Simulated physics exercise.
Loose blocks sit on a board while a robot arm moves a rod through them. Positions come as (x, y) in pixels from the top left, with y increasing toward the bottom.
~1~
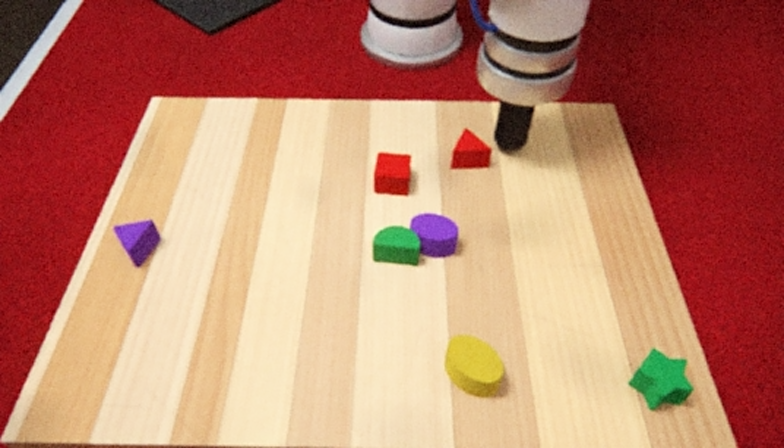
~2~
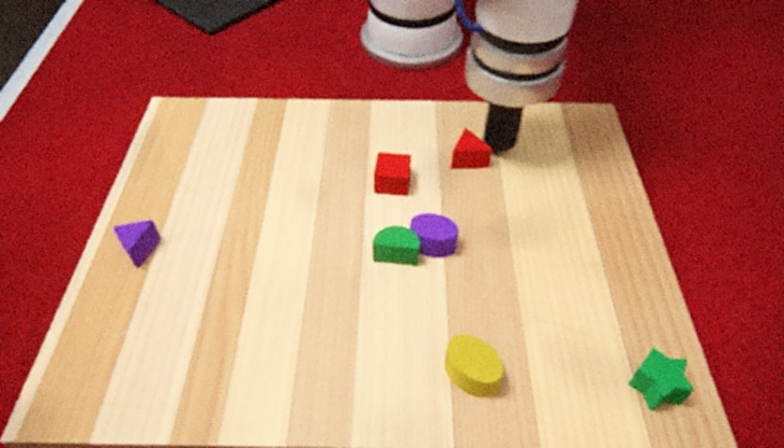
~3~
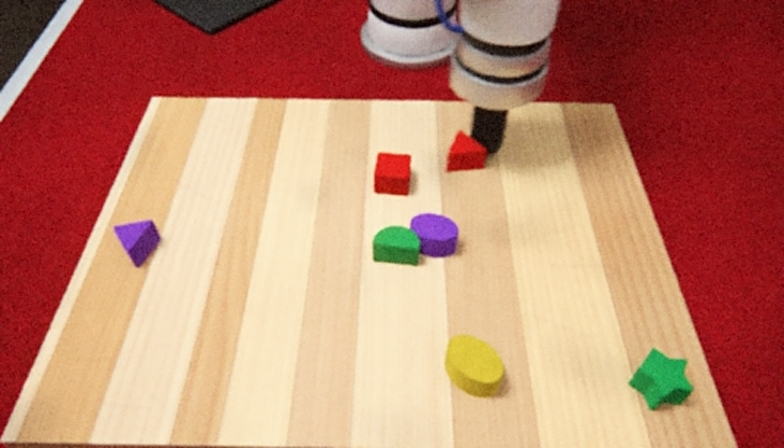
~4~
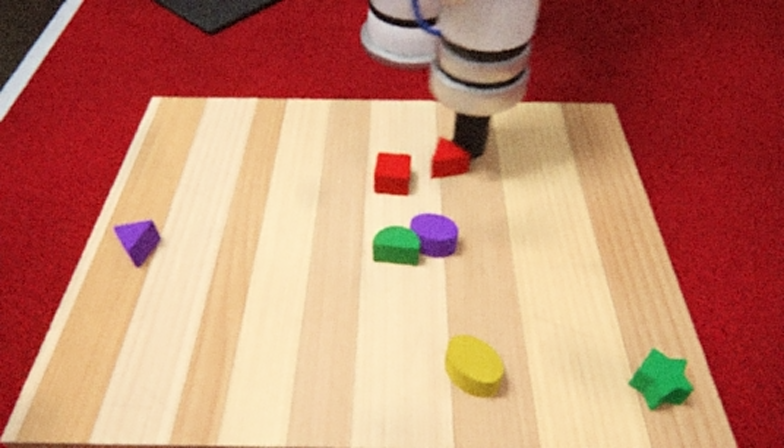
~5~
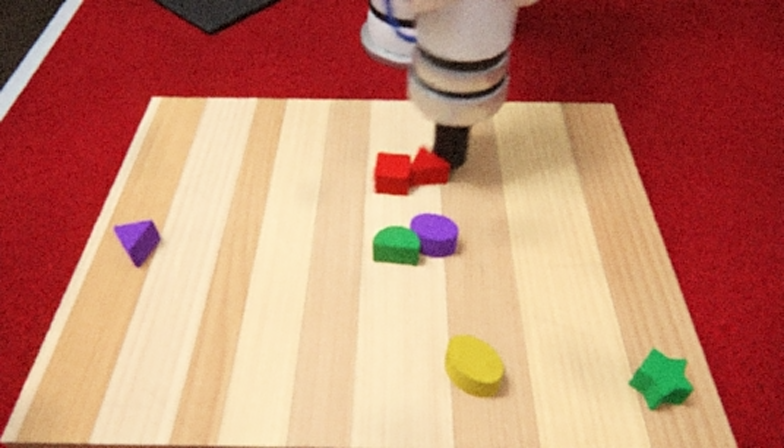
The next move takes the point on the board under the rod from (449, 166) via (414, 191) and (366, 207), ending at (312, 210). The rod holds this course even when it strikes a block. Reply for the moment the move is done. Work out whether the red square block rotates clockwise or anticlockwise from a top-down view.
Viewed from overhead, the red square block winds up turned clockwise.
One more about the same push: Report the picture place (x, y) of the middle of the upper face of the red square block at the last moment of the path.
The middle of its top is at (358, 162).
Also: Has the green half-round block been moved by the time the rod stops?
Going by the path, no.
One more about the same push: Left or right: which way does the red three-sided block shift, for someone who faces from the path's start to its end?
Goes left.
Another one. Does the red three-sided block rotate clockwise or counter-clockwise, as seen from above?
Against the clock.
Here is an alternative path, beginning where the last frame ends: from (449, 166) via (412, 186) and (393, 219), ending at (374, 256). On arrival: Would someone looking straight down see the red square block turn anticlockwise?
Final answer: No.
The first path, step by step. One third of the way, rod at (413, 185); red square block at (373, 165), turned 30° clockwise; red three-sided block at (389, 188), turned 15° clockwise.
Two thirds of the way, rod at (365, 200); red square block at (359, 162), turned 60° clockwise; red three-sided block at (345, 208), turned 25° anticlockwise.
At the end, rod at (311, 203); red square block at (358, 162), turned 65° clockwise; green half-round block not moved; red three-sided block at (332, 216), turned 50° anticlockwise; purple oval block not moved.
